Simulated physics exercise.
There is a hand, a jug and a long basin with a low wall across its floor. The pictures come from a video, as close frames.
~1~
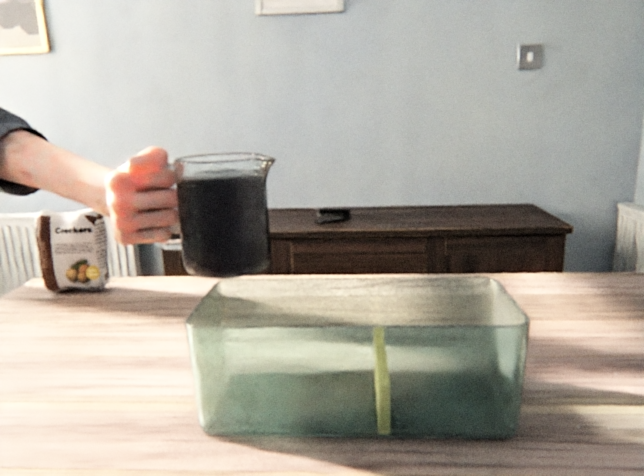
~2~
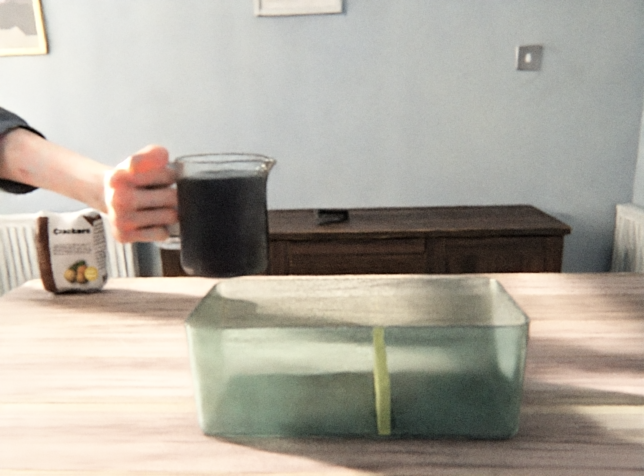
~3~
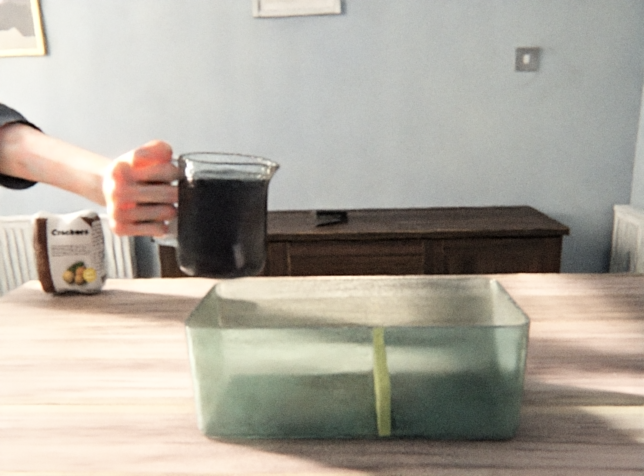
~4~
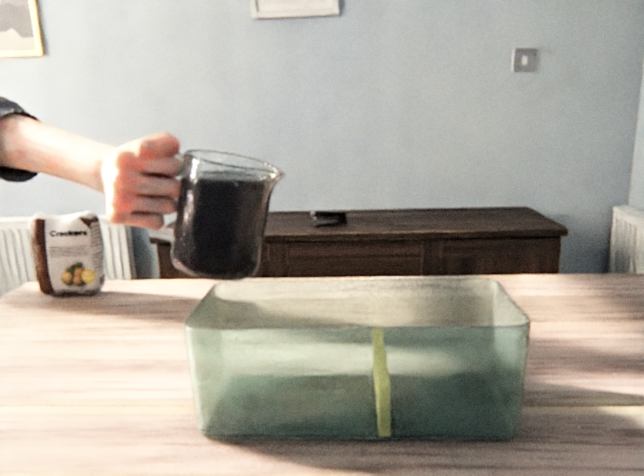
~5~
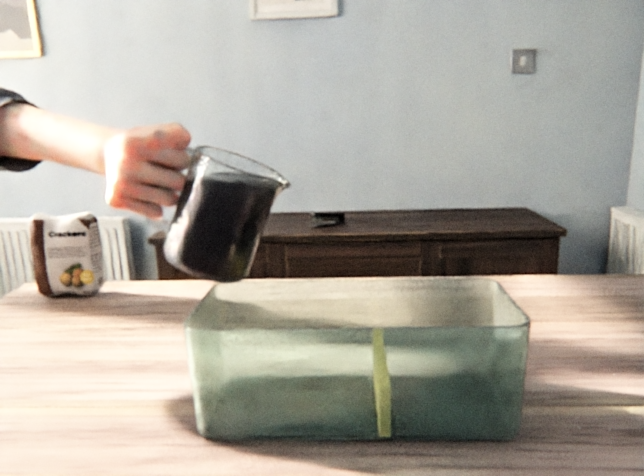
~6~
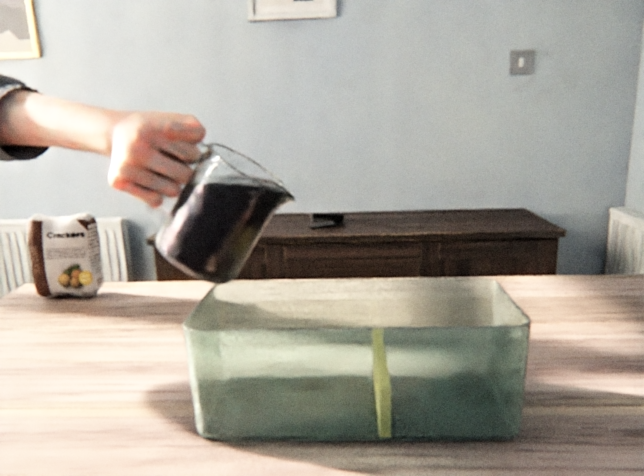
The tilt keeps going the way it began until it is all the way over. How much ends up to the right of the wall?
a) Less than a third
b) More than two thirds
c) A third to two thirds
(a) Less than a third.
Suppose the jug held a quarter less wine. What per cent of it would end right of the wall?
Some 0 parts in a hundred, give or take.
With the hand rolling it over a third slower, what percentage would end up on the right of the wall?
Roughly 0 %.
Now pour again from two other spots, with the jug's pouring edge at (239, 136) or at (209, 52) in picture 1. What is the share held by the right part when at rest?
Start one gives close to 5 percent, start two close to 5 percent.
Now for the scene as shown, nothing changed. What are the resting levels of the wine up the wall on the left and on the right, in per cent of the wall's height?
Roughly 40 left of the wall, roughly 0 right of it.
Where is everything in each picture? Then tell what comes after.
Tilt 0°; pouring edge (275, 158); surface from (183, 176) to (264, 174); the long basin's rim runs from (202, 302) to (512, 300); the wall's top is at (381, 355), in the first picture.
Tilt 2°; pouring edge (276, 160); surface from (183, 175) to (265, 175), in the second picture.
Tilt 6°; pouring edge (280, 165); surface from (185, 174) to (267, 177), in the third picture.
Tilt 13°; pouring edge (285, 173); surface from (188, 174) to (272, 179), in the fourth picture.
Tilt 22°; pouring edge (291, 184); surface from (185, 194) to (280, 182), in the fifth picture.
Tilt 34°; pouring edge (296, 198); surface from (178, 204) to (293, 191), in the sixth picture.
A moment on, the tilt is 95° and 64 per cent is still to pour, 18 is left of the wall and 0 right of it.
Next, the tilt is 101° and 24 per cent is still to pour, 61 is left of the wall and 0 right of it.
Then the tilt is 101° and 7 per cent is still to pour, 85 is left of the wall and 1 right of it.
Later the tilt is 101° and 2 per cent is still to pour, 93 is left of the wall and 2 right of it.
In the end 95 per cent lies left of the wall, 2 right of it and 2 outside.
